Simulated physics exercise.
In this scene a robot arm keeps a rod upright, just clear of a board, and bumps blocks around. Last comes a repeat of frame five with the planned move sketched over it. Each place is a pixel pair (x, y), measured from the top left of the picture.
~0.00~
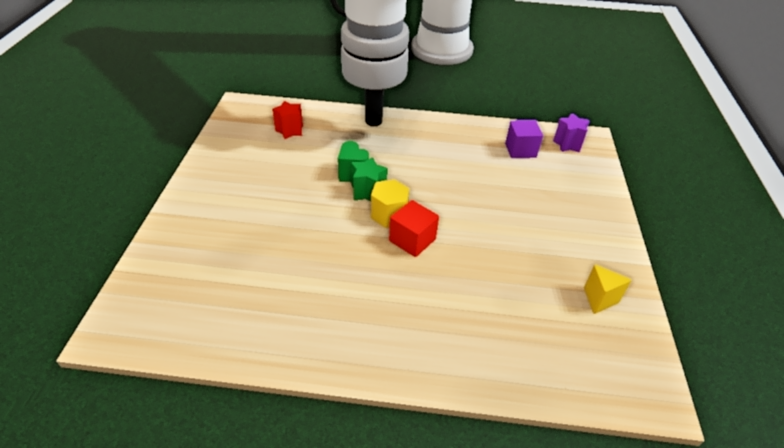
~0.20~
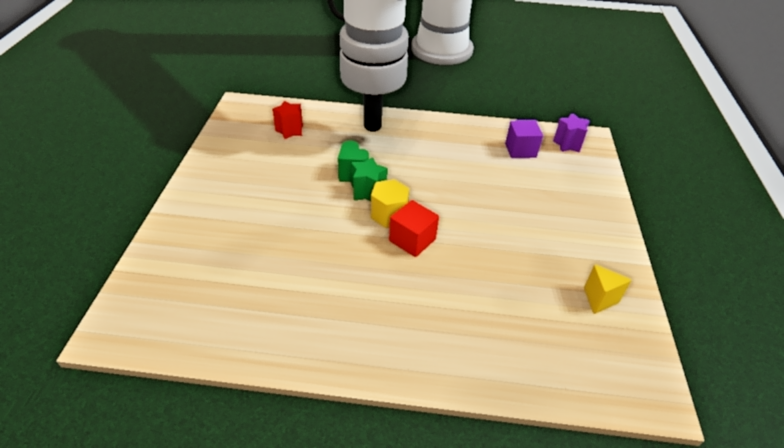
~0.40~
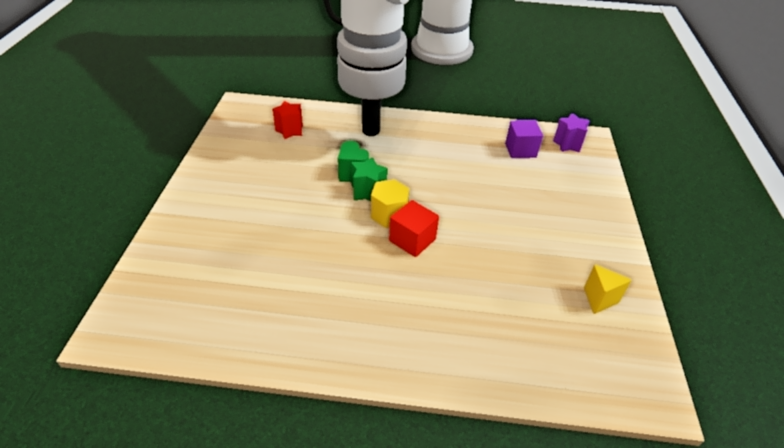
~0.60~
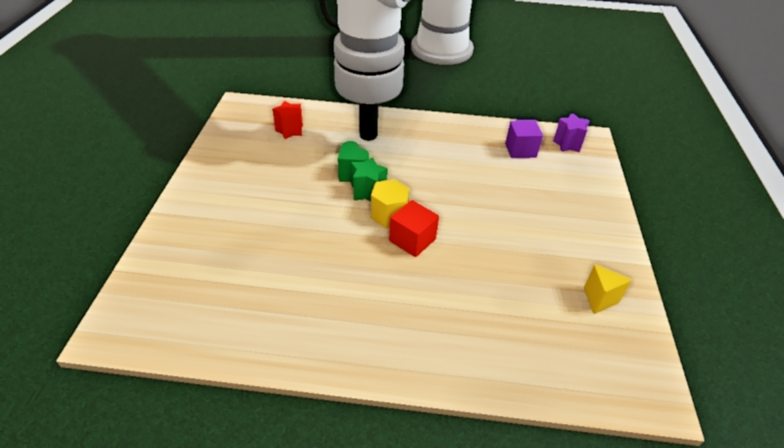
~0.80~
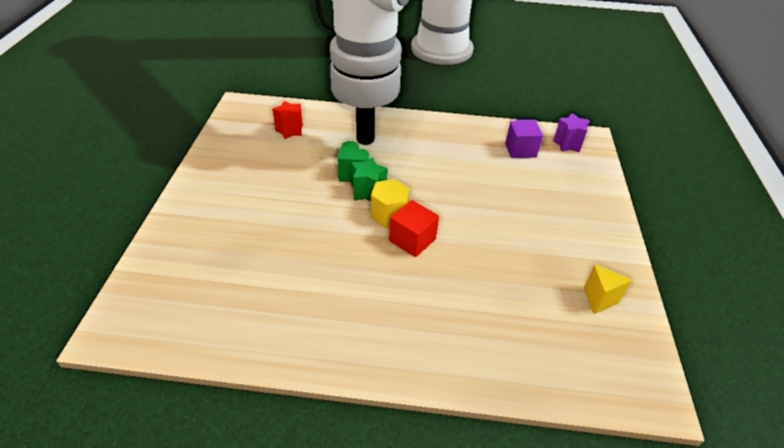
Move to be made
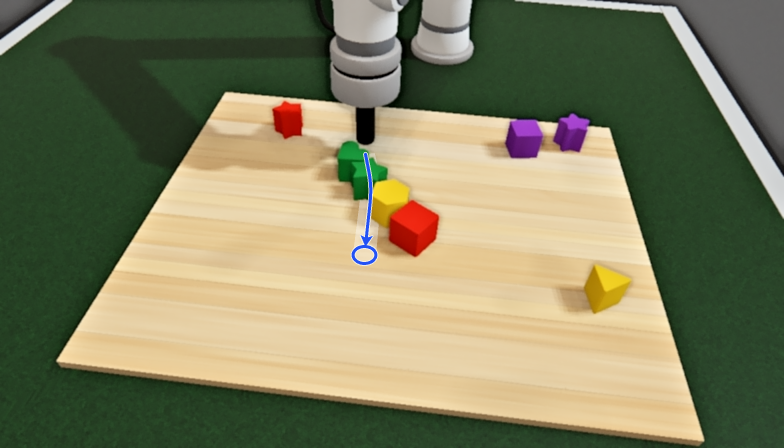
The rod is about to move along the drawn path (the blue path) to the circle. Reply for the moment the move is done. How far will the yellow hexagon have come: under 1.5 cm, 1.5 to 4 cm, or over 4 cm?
Its displacement is above 4 cm.
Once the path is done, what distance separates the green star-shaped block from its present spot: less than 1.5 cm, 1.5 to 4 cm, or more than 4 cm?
Shift of over 4 cm.
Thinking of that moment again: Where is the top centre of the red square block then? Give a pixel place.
I'd expect the centre of its top face to be at (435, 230).
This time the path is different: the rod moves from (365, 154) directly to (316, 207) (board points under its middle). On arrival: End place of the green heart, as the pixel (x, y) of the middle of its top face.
For the centre of its top, I'd go with (304, 197).
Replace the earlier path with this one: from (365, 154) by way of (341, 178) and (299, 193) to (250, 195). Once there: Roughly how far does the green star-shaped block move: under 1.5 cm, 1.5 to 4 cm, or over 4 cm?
Covers under 1.5 cm.
The line goes from (365, 154) by way of (370, 200) to (365, 255).
What follows on the original path. One third of the way, rod at (371, 170); green heart at (347, 156), turned 40° clockwise; green star-shaped block at (363, 175), turned 20° anticlockwise; yellow hexagon at (391, 194).
Two thirds of the way, rod at (369, 203); green heart at (346, 157), turned 50° clockwise; green star-shaped block at (346, 199), turned 20° clockwise; yellow hexagon at (392, 206), turned 45° anticlockwise; red square block at (422, 222).
At the end, rod at (365, 241); green heart at (346, 157), turned 50° clockwise; green star-shaped block at (342, 207), turned 60° clockwise; yellow hexagon at (396, 221), turned 70° anticlockwise; red square block at (434, 228), turned 35° anticlockwise.
